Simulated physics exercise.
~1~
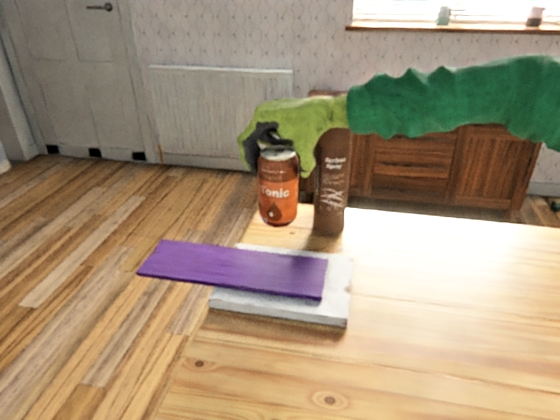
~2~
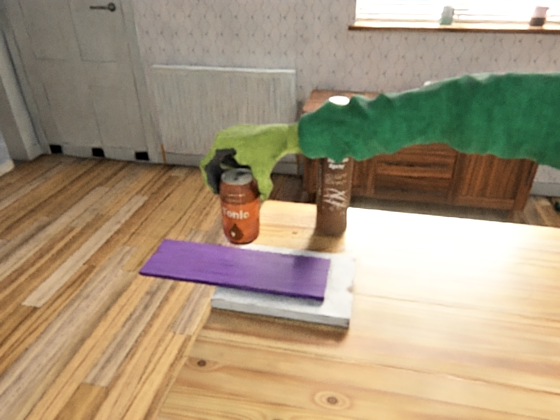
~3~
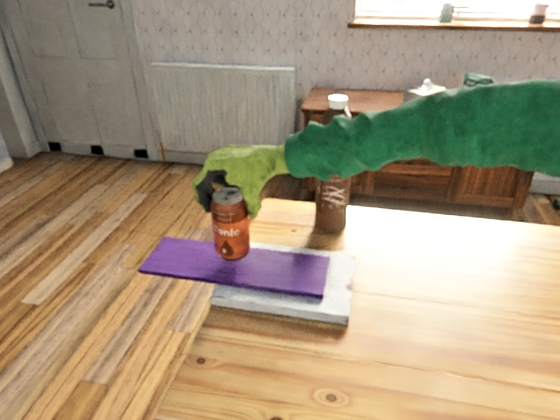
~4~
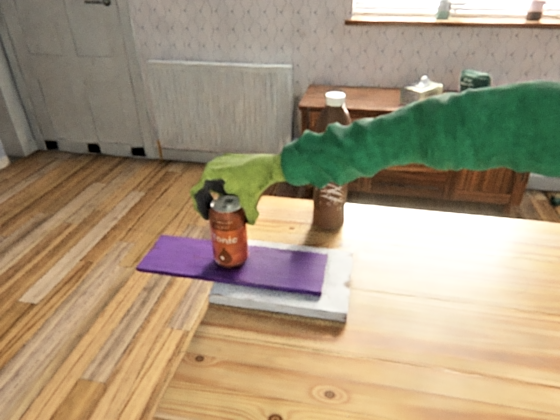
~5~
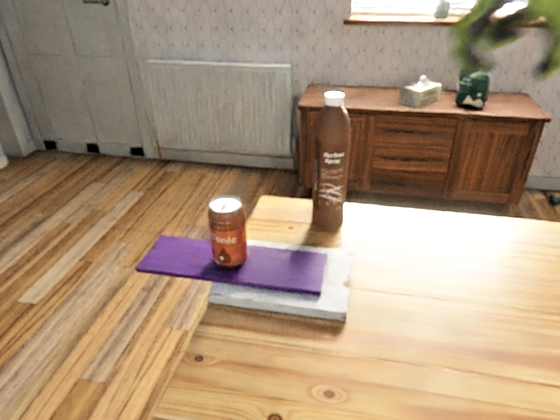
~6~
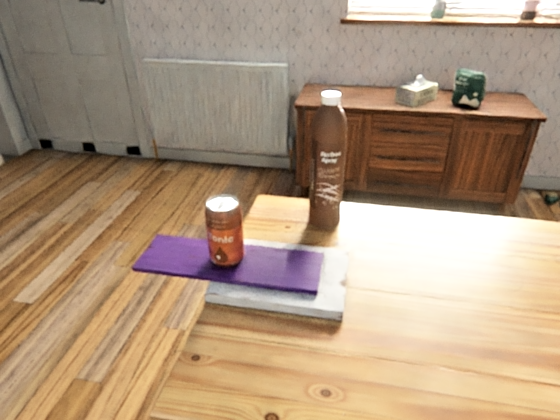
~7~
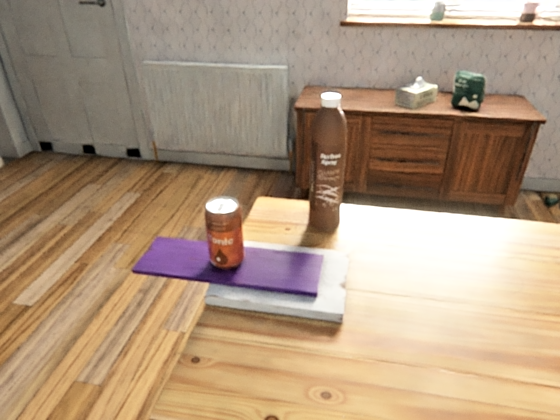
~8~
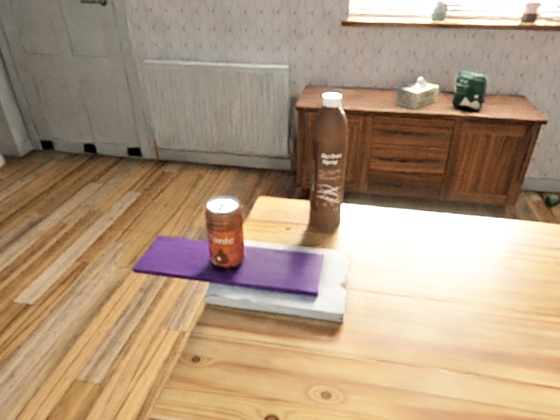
A hand in a lime-green glove with a long, fuzzy green sleeve reaches in from the right over a pale wooden table, seen from slightly above by a gently swaying camera. On the table, a purple board rests on a white slab, its left end jutting past the table's edge, with a brown bottle standing behind. The hand carries an orange can left and down, then sets it upright on the board. It lets go and withdraws to the right. The can stays standing, and the board remains balanced, with the slab and bottle still in place.
